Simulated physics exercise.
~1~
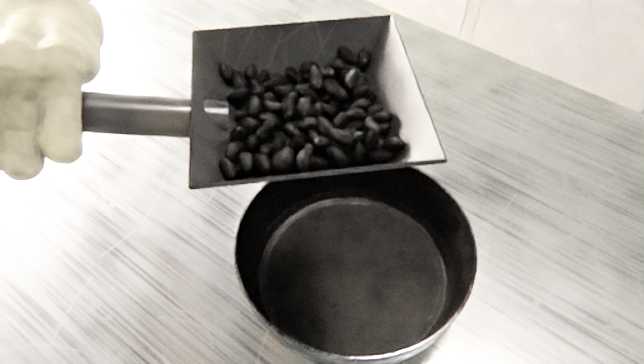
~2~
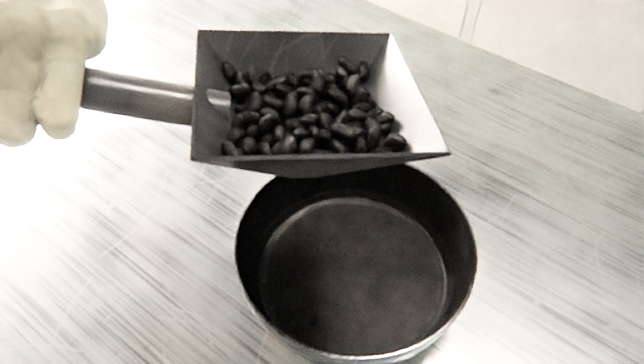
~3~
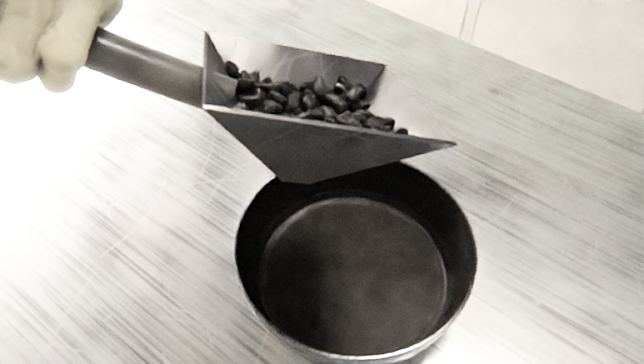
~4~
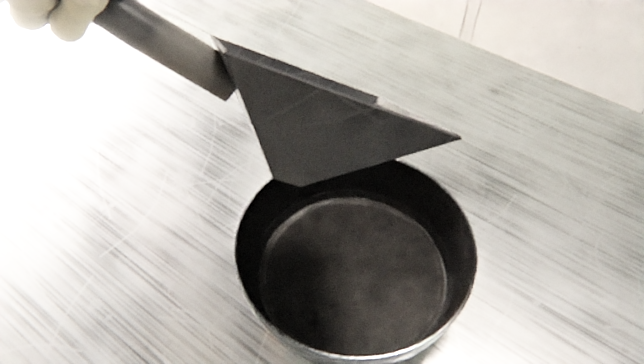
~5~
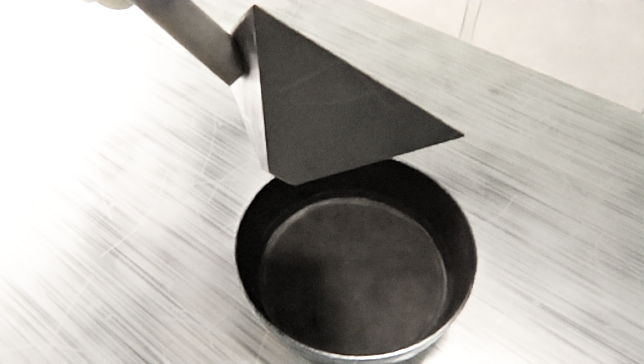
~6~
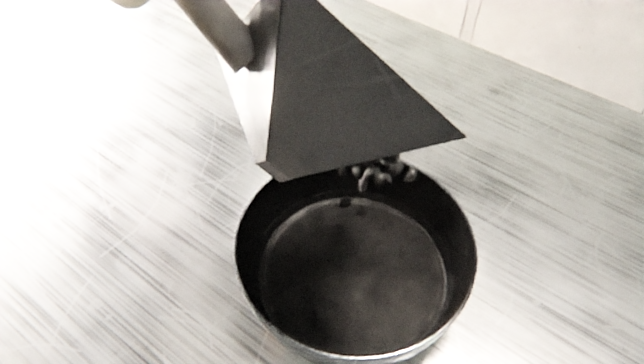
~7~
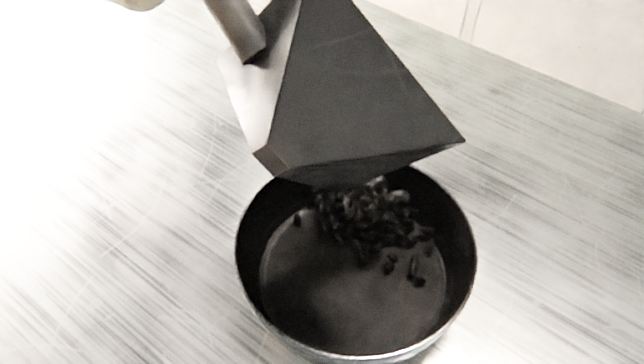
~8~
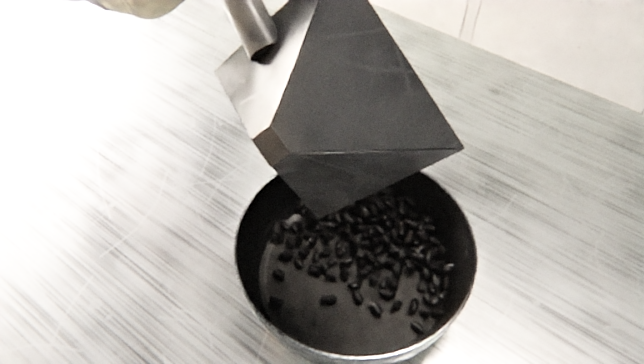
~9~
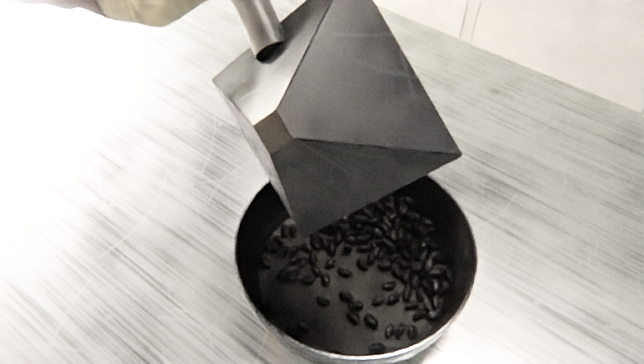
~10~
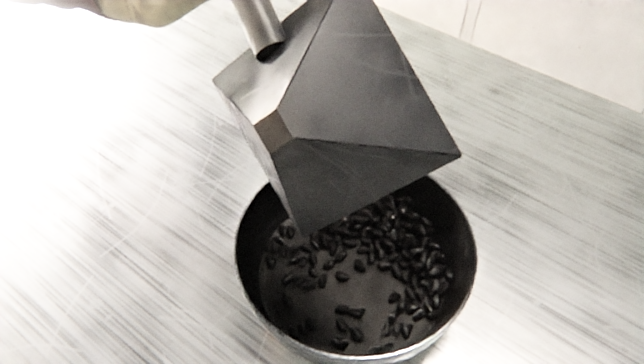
The clip shows a gloved hand steadily tipping a metal scoop of black beans over a dark round pan on a brushed metal surface. The beans tumble out in a rush and scatter across the pan, gathering mostly toward the right, while the scoop stays tilted above.
